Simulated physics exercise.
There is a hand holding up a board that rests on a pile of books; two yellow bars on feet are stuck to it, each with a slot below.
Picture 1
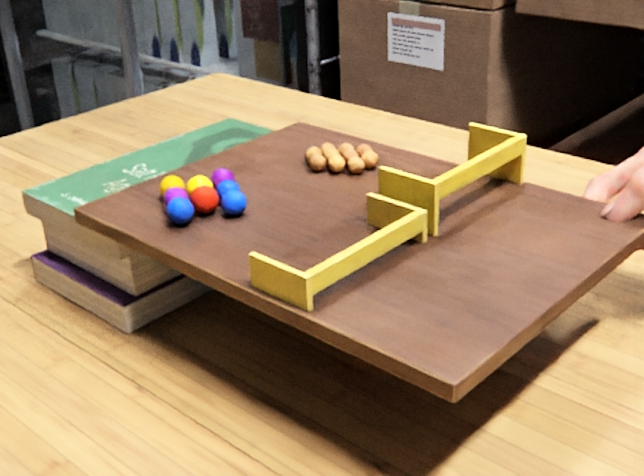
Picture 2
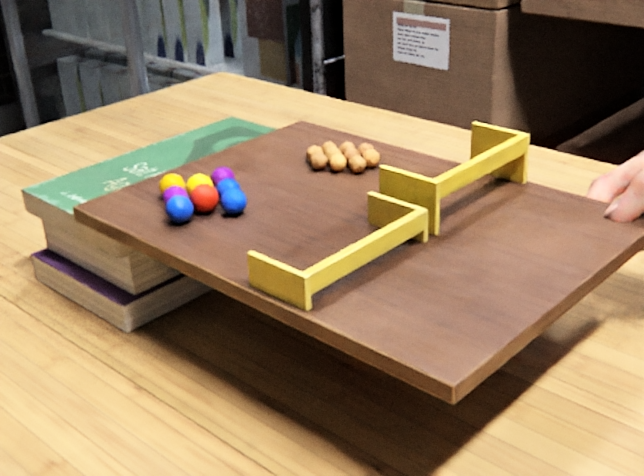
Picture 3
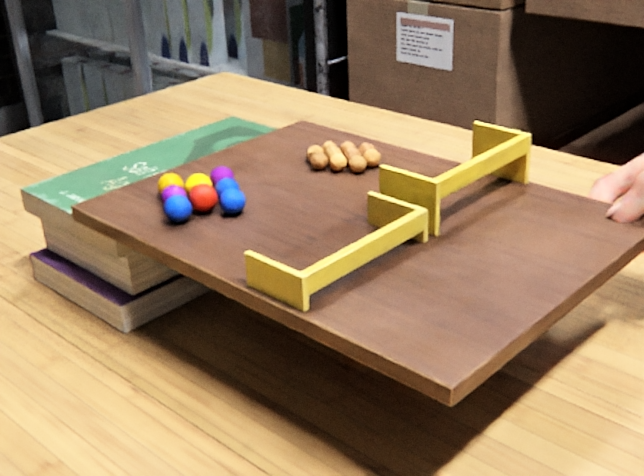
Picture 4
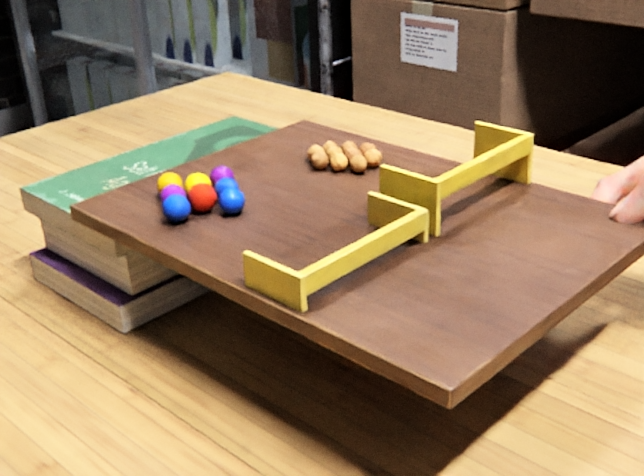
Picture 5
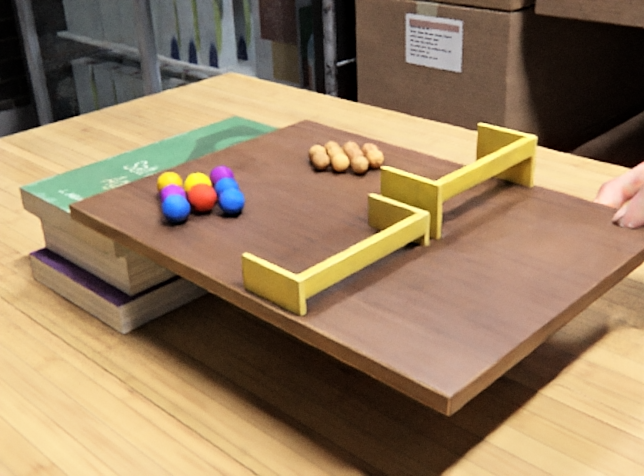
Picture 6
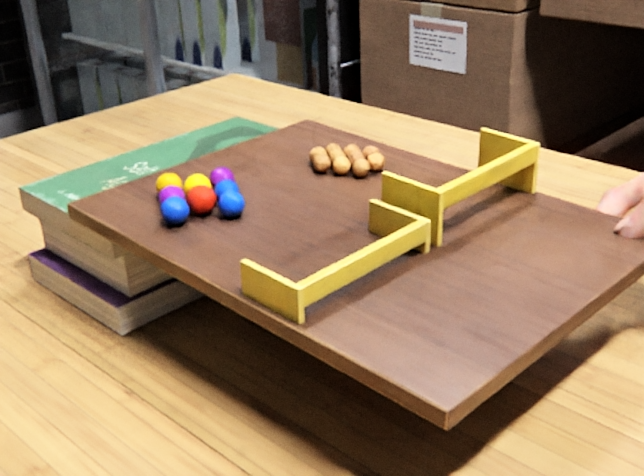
A hand held one end of a brown board propped on some books, with colourful balls and small wooden pieces sitting still behind two yellow bars, then lowered that end very slightly.
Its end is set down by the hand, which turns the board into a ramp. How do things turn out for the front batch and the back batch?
Front batch - is stopped; back batch - makes it through.
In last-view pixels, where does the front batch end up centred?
Around (341, 330).
Then, 0.24 s past the last view, board sloping at 7°; front batch on its way down; back batch where it was.
Then, 0.54 s past the last view, board sloping at 14°; front batch on its way down; back batch on its way down.
Then, 0.86 s past the last view, board resting at 16°; front batch has reached its gate; back batch all past its gate.
Finally, board resting at 16°; front batch gathered behind its gate; back batch all past its gate.
